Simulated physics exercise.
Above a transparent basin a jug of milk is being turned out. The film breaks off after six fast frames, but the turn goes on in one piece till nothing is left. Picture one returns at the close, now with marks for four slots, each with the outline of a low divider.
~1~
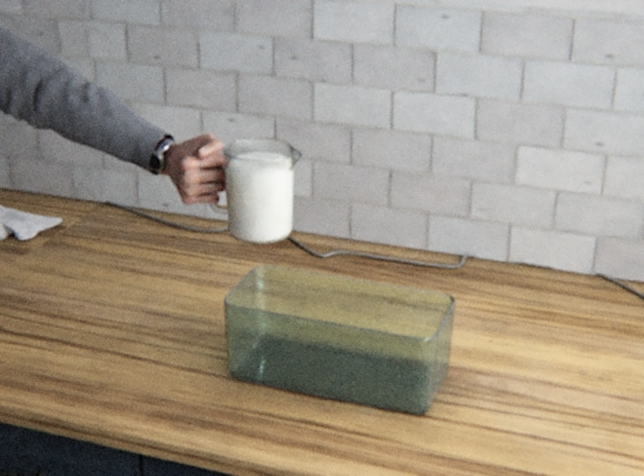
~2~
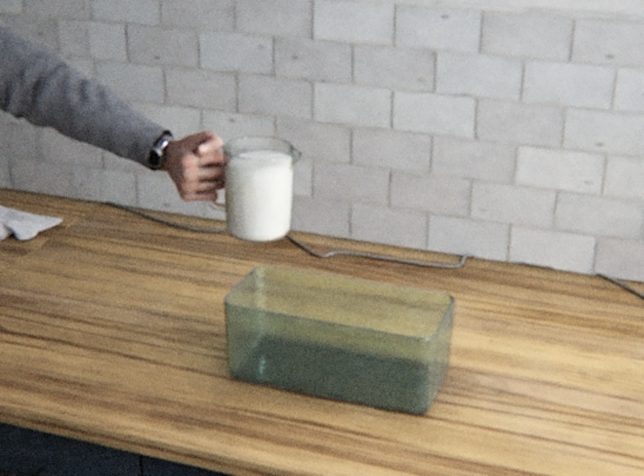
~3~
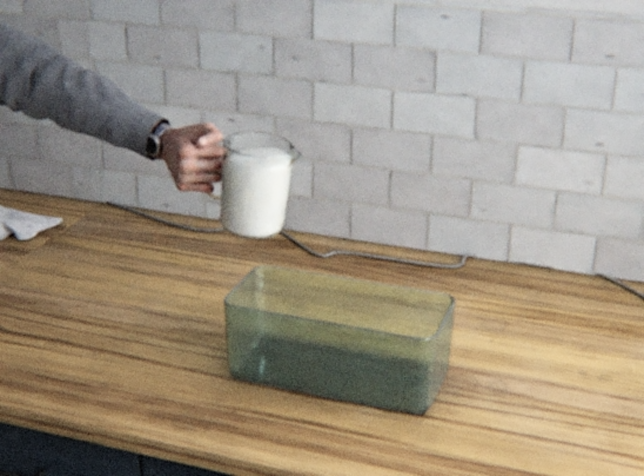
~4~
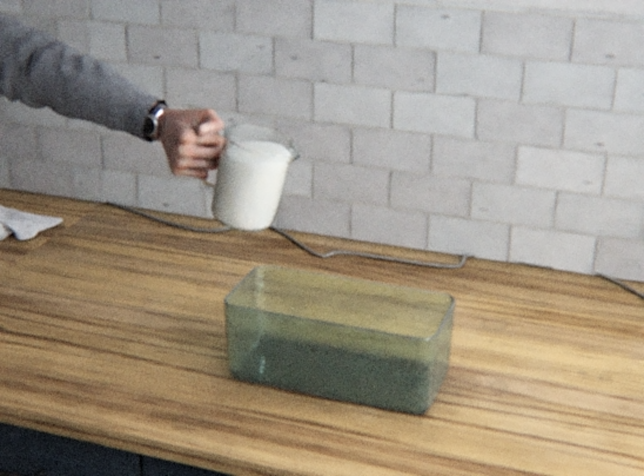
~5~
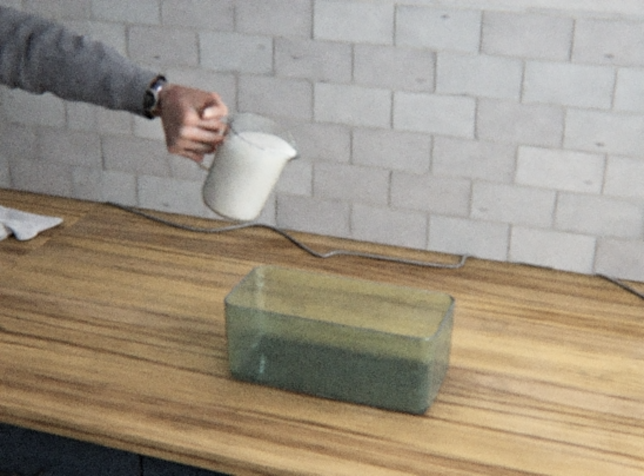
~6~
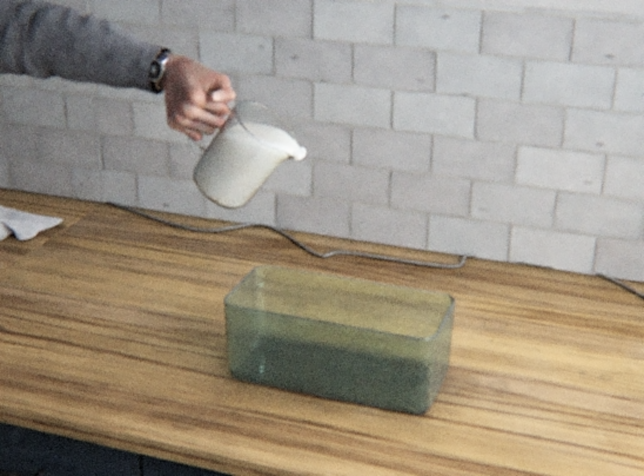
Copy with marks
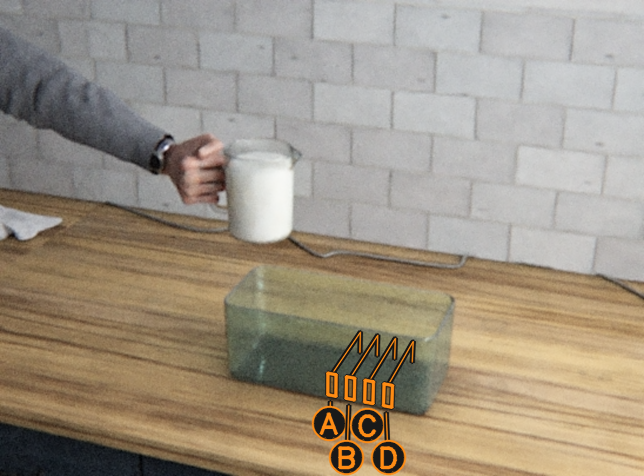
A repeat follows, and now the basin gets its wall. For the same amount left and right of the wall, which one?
Place C does it best.
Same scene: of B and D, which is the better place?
Place B.
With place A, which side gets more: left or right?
More ends on the right.
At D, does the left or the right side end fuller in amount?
More ends on the left.
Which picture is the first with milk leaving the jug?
In picture 6.
On the marked copy, A at (330, 401); B at (348, 405); C at (367, 409); D at (386, 412).
With A, about 18 % ends left of the wall and 78 % right of it; 4 % is lost outside.
With B, about 23 % ends left of the wall and 73 % right of it; 4 % is lost outside.
With C, about 43 % ends left of the wall and 52 % right of it; 5 % is lost outside.
With D, about 80 % ends left of the wall and 13 % right of it; 7 % is lost outside.
